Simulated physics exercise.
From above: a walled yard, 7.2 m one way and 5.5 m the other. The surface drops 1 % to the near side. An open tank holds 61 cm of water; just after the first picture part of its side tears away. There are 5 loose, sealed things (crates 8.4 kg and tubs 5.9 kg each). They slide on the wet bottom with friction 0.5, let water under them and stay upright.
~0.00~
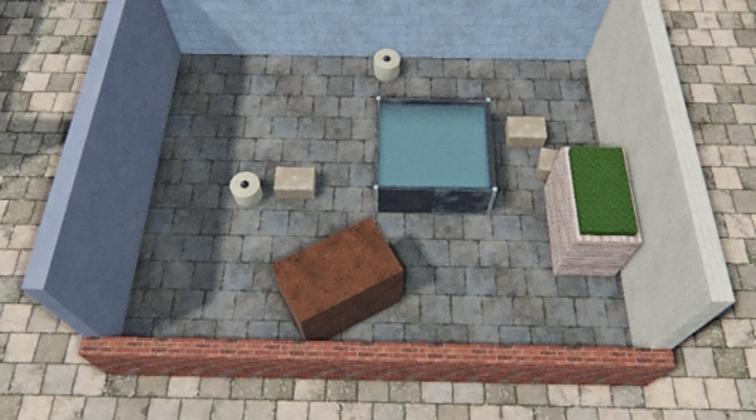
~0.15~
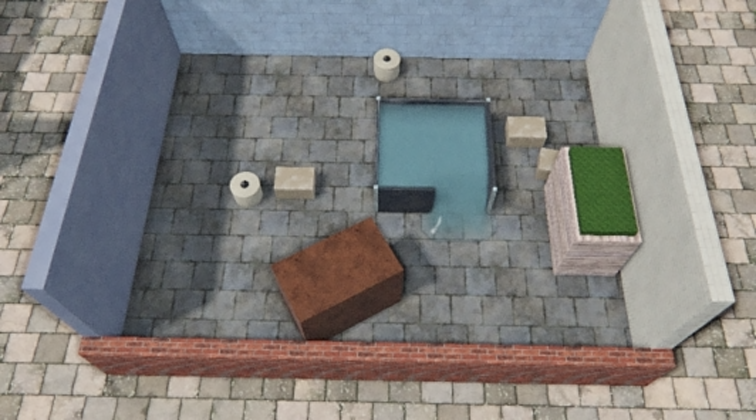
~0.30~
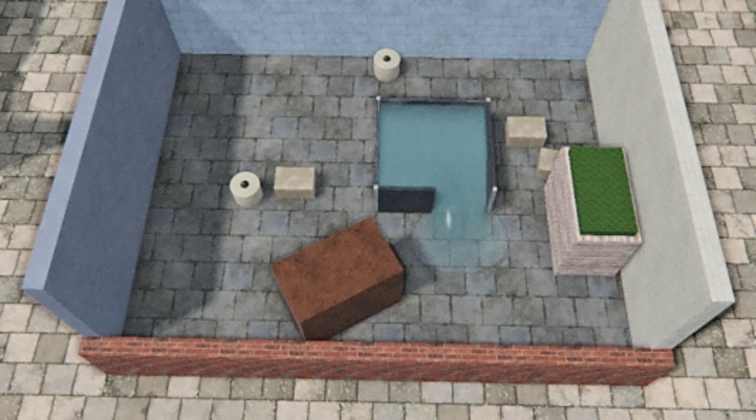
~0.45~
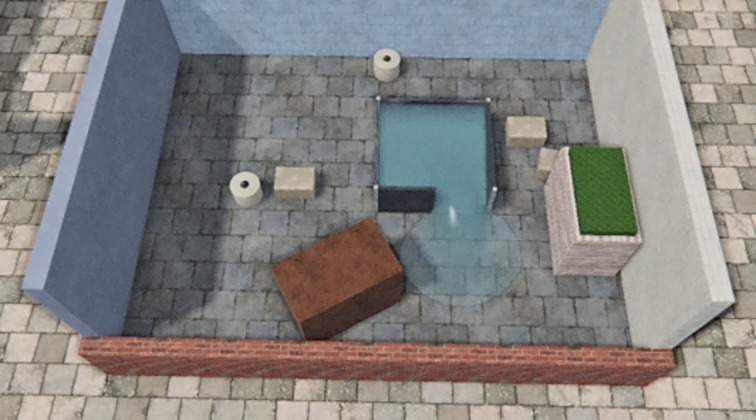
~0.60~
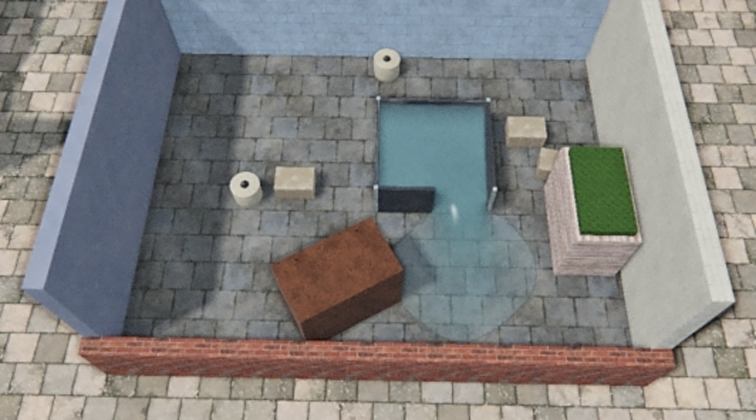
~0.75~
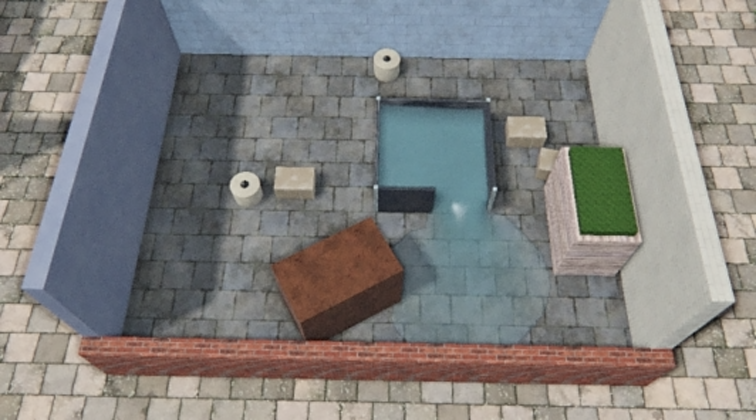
A walled yard of grey paving, seen from above by a still camera, has blue walls at the left and back, a pale wall at right and a low red brick wall in front. An open tank of blue water stands right of centre among pale crates and tubs, a rusty-brown block and a grass-topped block. Part of the tank's near side opens, and water pours out, fanning toward the brick wall, while everything else stays put.
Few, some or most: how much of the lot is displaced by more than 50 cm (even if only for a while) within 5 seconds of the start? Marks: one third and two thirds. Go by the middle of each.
That comes to less than a third.
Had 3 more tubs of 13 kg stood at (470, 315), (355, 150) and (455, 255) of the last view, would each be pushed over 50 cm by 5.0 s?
In that order: More, less, more.
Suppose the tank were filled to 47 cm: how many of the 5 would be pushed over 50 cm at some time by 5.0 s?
In that case 0 of them.
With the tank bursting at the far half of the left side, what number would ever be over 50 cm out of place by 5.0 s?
In that case 2 of them.
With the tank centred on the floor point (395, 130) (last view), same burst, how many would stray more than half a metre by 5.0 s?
In that case 0 of them.
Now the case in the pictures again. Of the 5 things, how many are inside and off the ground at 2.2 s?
0 of them.
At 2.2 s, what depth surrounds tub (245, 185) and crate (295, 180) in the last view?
Roughly 0 and 0 cm.
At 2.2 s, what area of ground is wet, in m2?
Some 10.5 m2.
After 1.1 s 0 of 5 are over 50 cm from their spots; 0 afloat.
After 2.2 s 0 of 5 are over 50 cm from their spots; 0 afloat.
After 3.5 s 0 of 5 are over 50 cm from their spots; 0 afloat.
After 5.0 s 0 of 5 are over 50 cm from their spots, and 0 have been at some point; 0 afloat.
